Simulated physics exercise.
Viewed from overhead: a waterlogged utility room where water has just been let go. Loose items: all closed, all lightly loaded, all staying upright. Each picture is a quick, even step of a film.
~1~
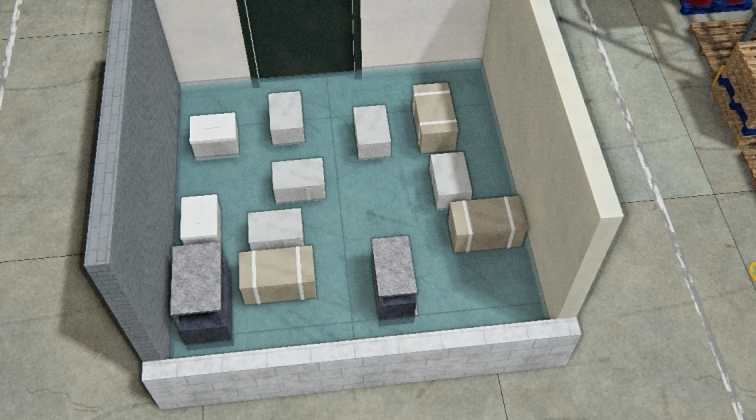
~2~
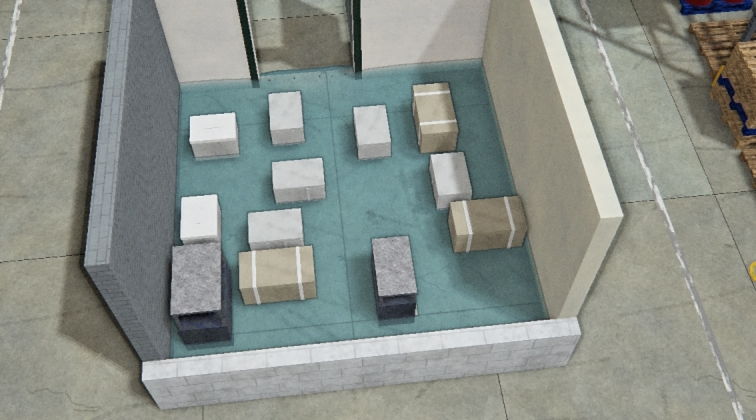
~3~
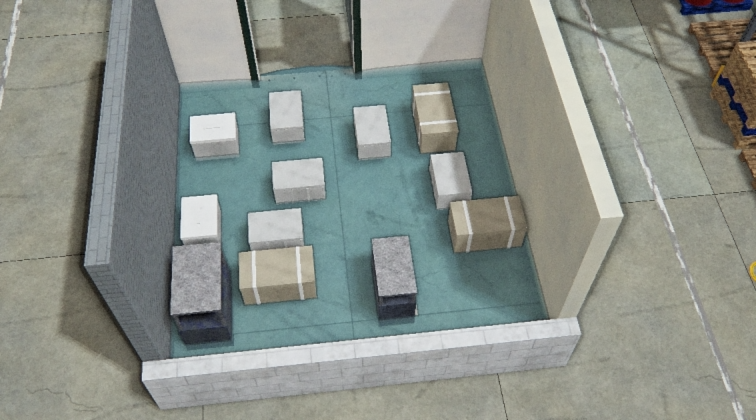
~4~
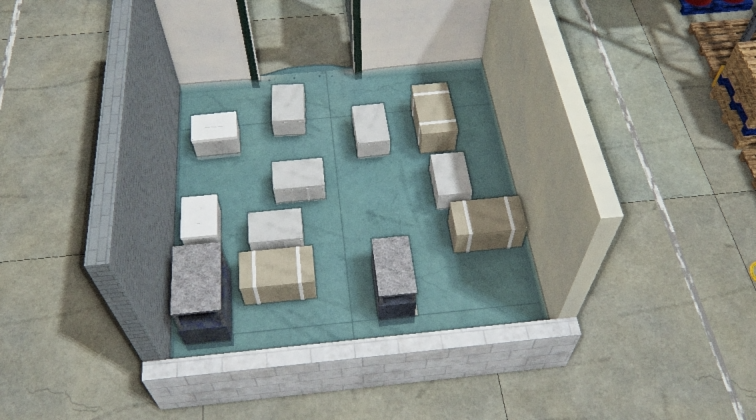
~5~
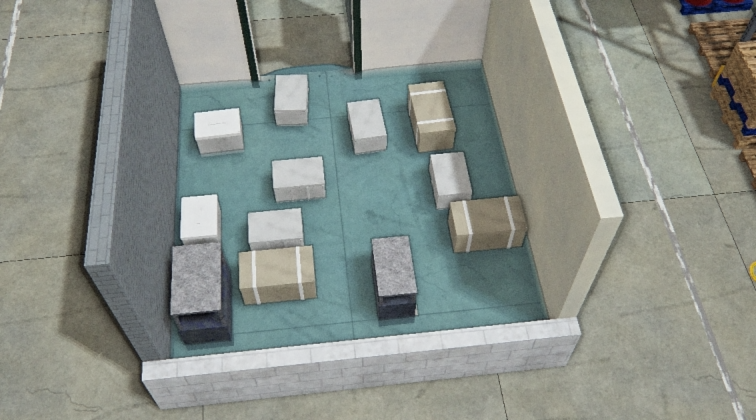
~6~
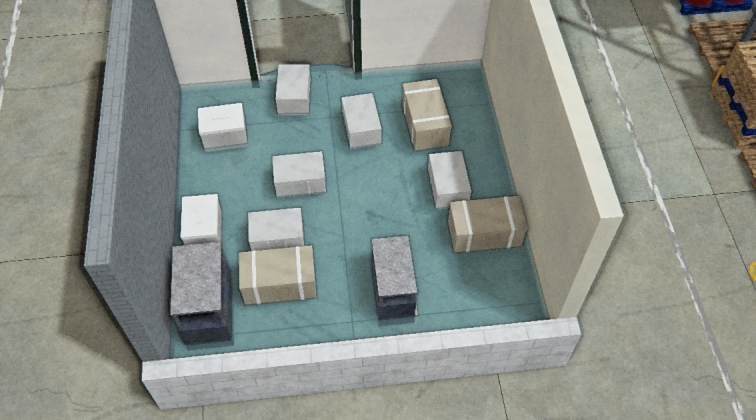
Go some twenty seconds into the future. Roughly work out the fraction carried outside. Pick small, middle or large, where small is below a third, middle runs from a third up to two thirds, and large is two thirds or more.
Large.
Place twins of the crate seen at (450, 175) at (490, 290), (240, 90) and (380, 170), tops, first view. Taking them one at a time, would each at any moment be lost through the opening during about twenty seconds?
Outcome for each, listed in order: Does not leave, leaves, leaves.
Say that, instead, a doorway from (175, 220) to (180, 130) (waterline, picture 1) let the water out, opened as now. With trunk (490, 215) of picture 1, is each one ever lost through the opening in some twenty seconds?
Remains.
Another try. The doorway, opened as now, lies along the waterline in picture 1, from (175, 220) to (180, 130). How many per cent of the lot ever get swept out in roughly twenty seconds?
It works out at 70 percent.
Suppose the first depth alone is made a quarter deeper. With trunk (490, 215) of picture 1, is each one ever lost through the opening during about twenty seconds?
My guess: Remains in the room.
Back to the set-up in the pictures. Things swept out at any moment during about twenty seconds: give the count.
So that is 7.
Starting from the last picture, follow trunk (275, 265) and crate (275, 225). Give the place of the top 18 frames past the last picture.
Near (268, 221) and (267, 165).
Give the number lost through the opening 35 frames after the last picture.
That comes to 6.
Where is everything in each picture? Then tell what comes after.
In the first picture, a crate at (285, 110), afloat; a crate at (372, 124) floats; 0 of 10 have shifted.
In the second picture, a crate at (285, 110) floats; a crate at (372, 124), afloat; 0 of 10 have shifted.
In the third picture, a crate at (286, 109), afloat, close to its start; a crate at (372, 125) floats; 0 of 10 have shifted.
In the fourth picture, a crate at (288, 102), afloat, close to its start; a crate at (371, 123), afloat, close to its start; 1 of 10 have shifted.
In the fifth picture, a crate at (291, 92), afloat, a stride from its start; a crate at (367, 119), afloat, close to its start; 4 of 10 have shifted.
In the sixth picture, a crate at (293, 82) floats, a stride from its start; a crate at (361, 113), afloat, close to its start; 5 of 10 have shifted.
A moment on, 1 of 10 are out; 9 afloat.
Next, 5 of 10 are out; 5 afloat.
Later, 6 of 10 are out; 4 afloat.
In the end, 7 of 10 are out; 3 afloat.
